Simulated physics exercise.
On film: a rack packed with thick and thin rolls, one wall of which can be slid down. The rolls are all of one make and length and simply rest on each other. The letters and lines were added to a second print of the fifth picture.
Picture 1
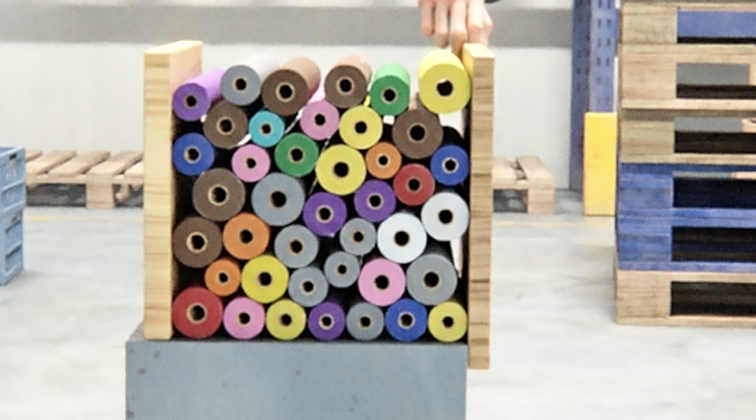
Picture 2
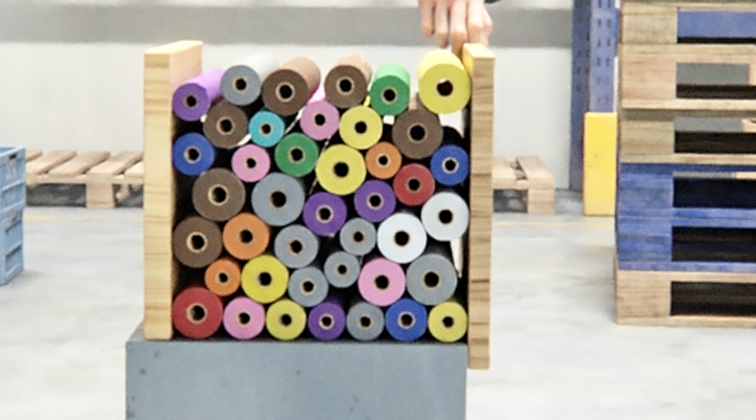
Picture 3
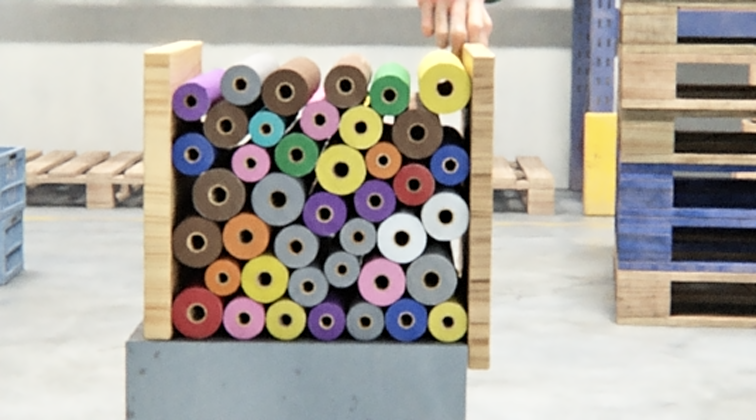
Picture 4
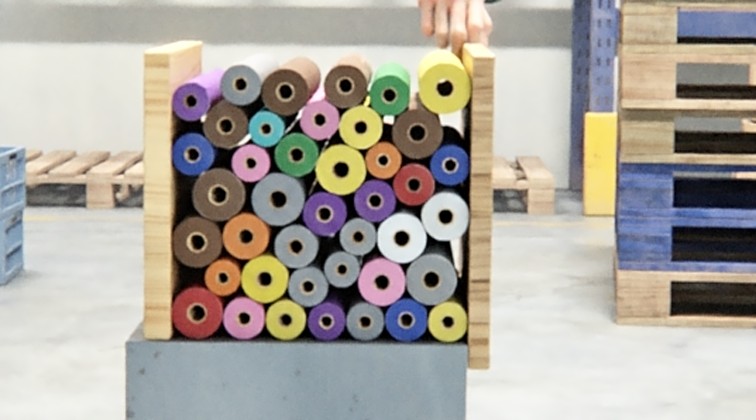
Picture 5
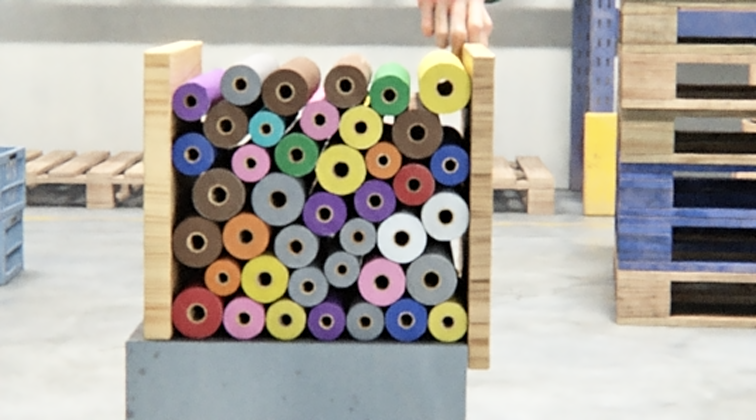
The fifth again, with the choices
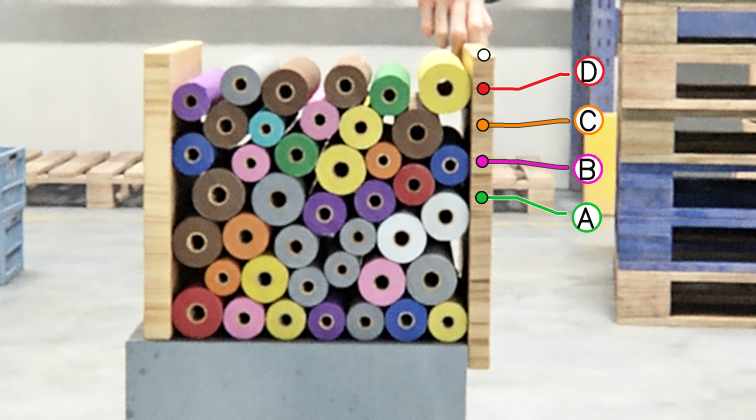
In a pale-floored warehouse or workshop seen from straight in front, a rack stands on a grey block, with stacked wooden and blue pallets to the right and a blue crate at the left edge. Between its two wooden side boards lie thick and thin rolls, end-on, in brown, grey, purple, yellow, pink, green, blue, orange, red and white. A hand stays at the top of the right board, and neither rolls, boards nor camera visibly move.
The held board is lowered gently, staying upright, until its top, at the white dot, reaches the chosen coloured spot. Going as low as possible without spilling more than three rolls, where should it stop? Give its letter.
A is the limit.
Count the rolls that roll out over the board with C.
It comes to none.
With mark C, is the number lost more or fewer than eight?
It loses fewer than eight.
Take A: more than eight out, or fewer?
Fewer than eight.
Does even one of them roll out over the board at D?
No, at D.
On the marked copy, A at (481, 198); B at (482, 161); C at (483, 125); D at (483, 88); the white dot at (484, 55).
With A. Early on, top of the board (472, 121).
Further on, top of the board (470, 195).
At the end, top of the board (470, 197), one out over the board.
As for the rest, B one out over the board; C none out over the board; D none out over the board.
